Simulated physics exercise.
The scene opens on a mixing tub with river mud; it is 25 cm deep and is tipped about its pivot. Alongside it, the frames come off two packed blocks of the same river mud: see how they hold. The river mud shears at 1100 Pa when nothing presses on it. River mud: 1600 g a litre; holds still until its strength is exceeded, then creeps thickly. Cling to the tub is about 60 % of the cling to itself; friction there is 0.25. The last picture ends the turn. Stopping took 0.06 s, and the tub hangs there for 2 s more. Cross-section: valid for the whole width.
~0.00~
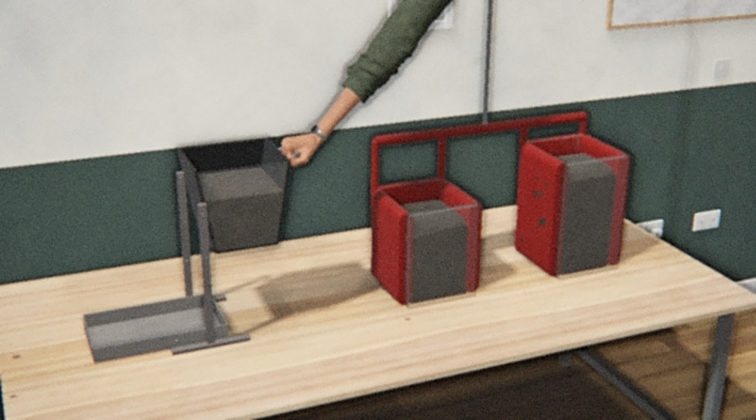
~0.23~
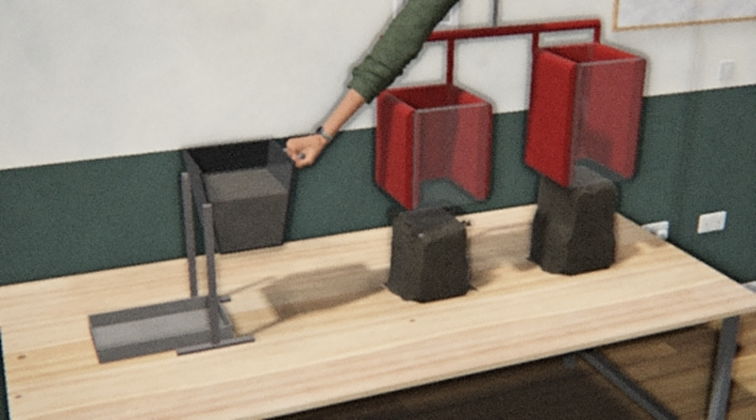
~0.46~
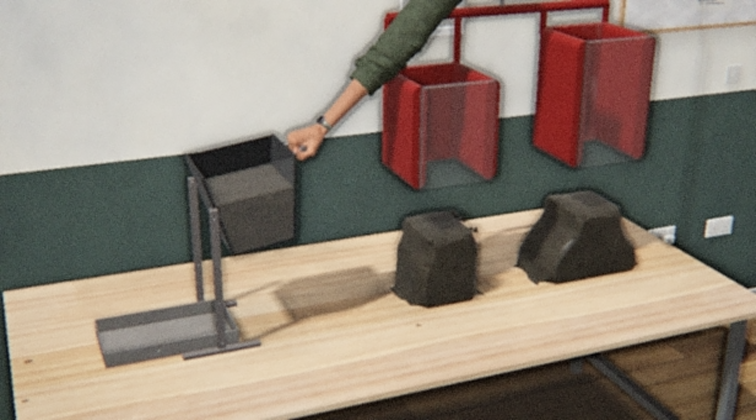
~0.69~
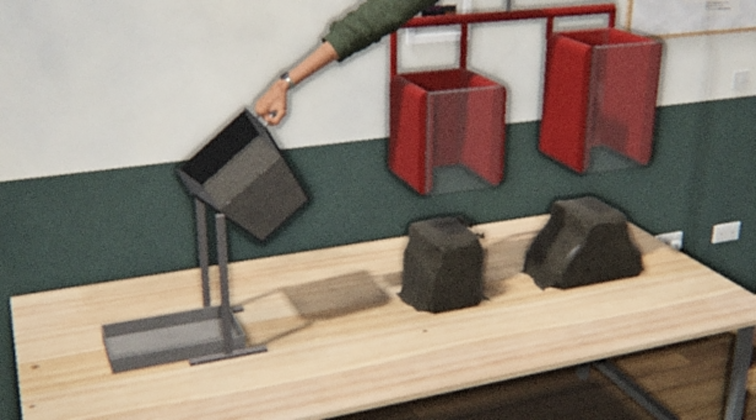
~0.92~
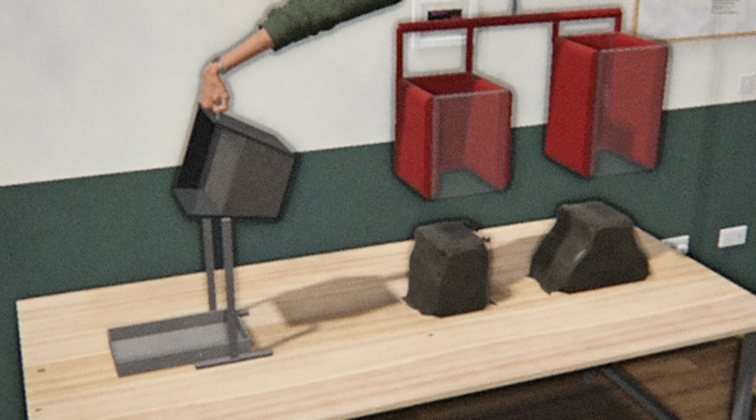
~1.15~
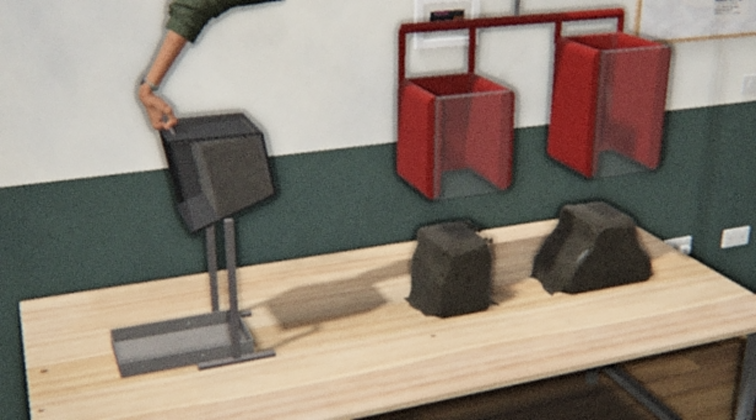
The footage shows two joined red moulds rising off dark mud blocks on a wooden table, the right block slumping wider, before a green-sleeved arm rotates a grey tub of mud leftward past sideways above an empty tray.
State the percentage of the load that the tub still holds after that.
The tub still holds roughly 0 %.
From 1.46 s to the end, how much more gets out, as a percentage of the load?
90 %.
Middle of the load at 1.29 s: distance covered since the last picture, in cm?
Shift: Some 4 cm.
By 1.29 s, the tub is at 99 degrees and holds 100 %.
By 1.46 s, the tub is at 99 degrees and holds 89 %.
By 1.63 s, the tub is at 99 degrees and holds 46 %.
By 1.80 s, the tub is at 99 degrees and holds 0 %.
By 3.15 s, at the end, the tub is at 99 degrees and holds 0 %.
